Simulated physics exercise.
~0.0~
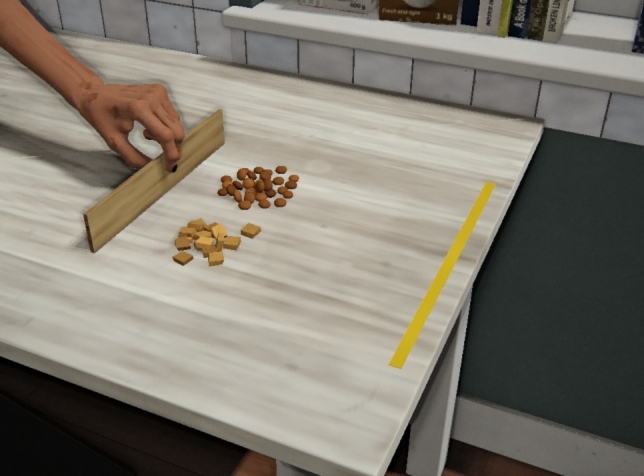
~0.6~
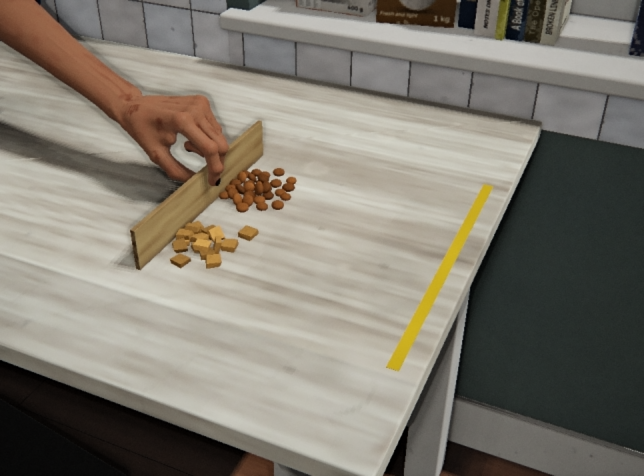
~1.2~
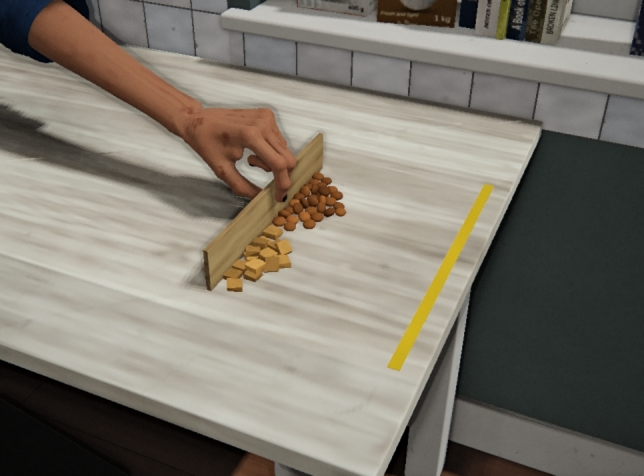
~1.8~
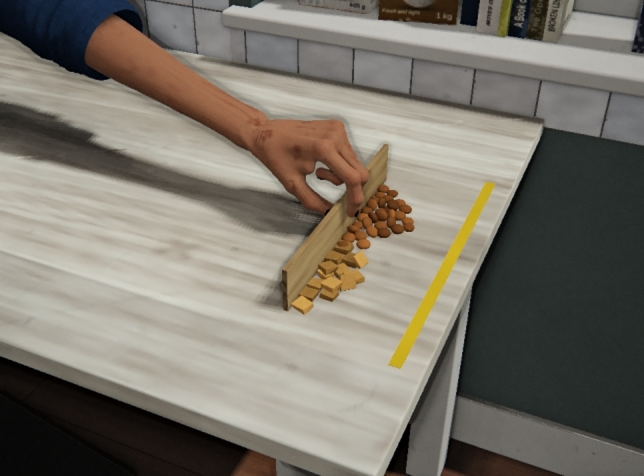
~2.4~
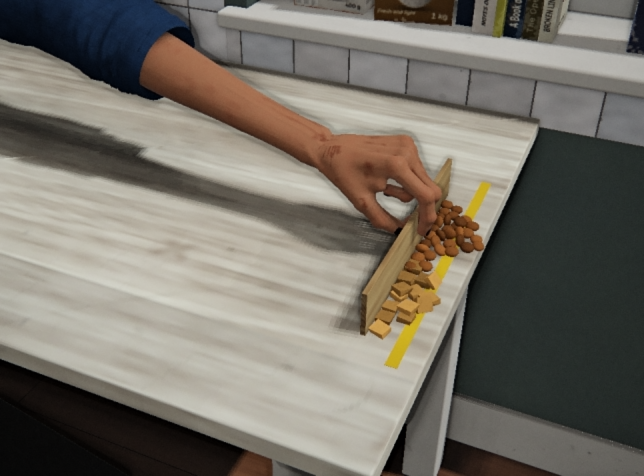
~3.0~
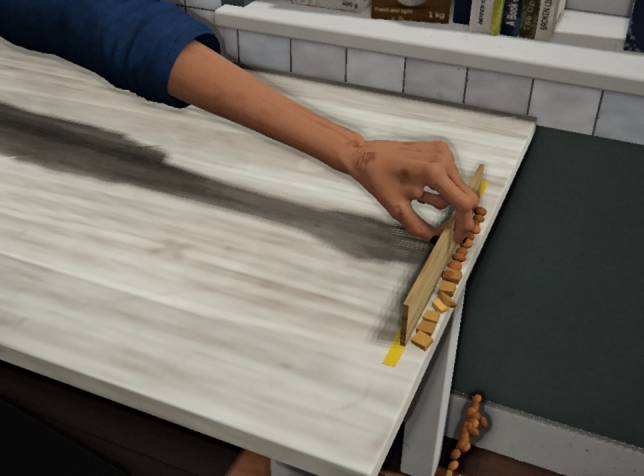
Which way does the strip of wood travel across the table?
The strip of wood moves to the right, toward the yellow tape near the table's edge.
